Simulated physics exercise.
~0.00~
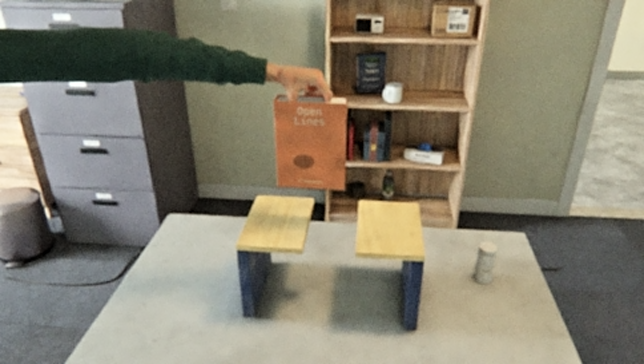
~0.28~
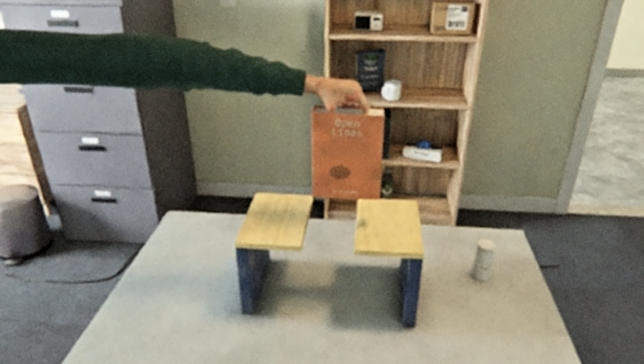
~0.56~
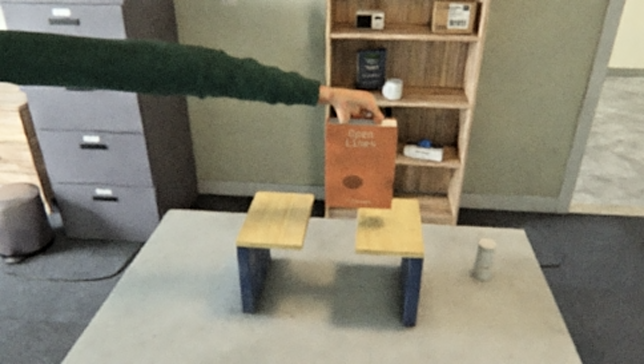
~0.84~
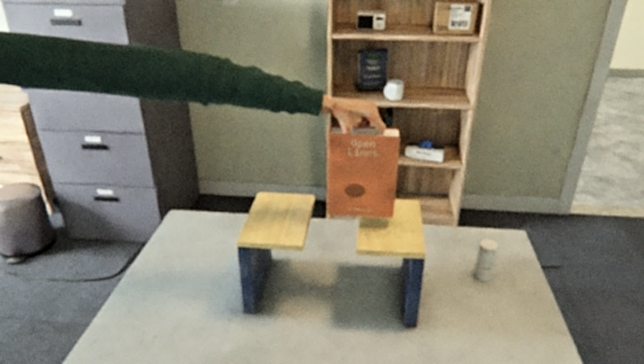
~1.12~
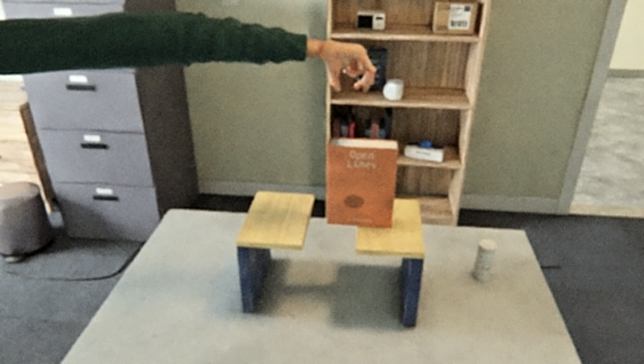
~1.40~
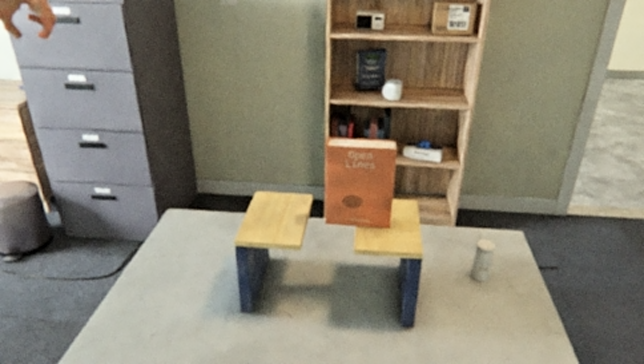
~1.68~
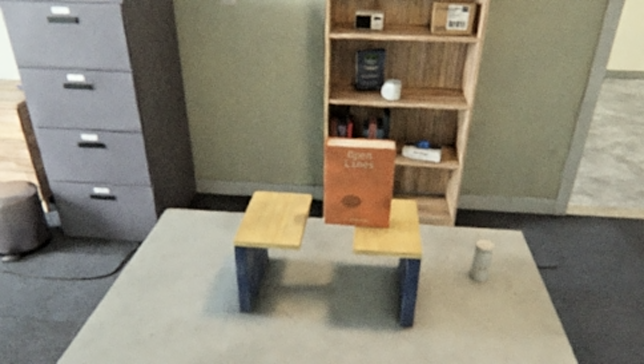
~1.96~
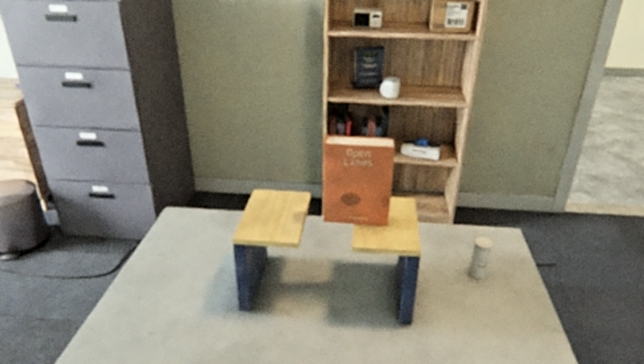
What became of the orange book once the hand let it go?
The stand caught it, and it stayed upright at the right-hand top, partly over the gap, without falling through.
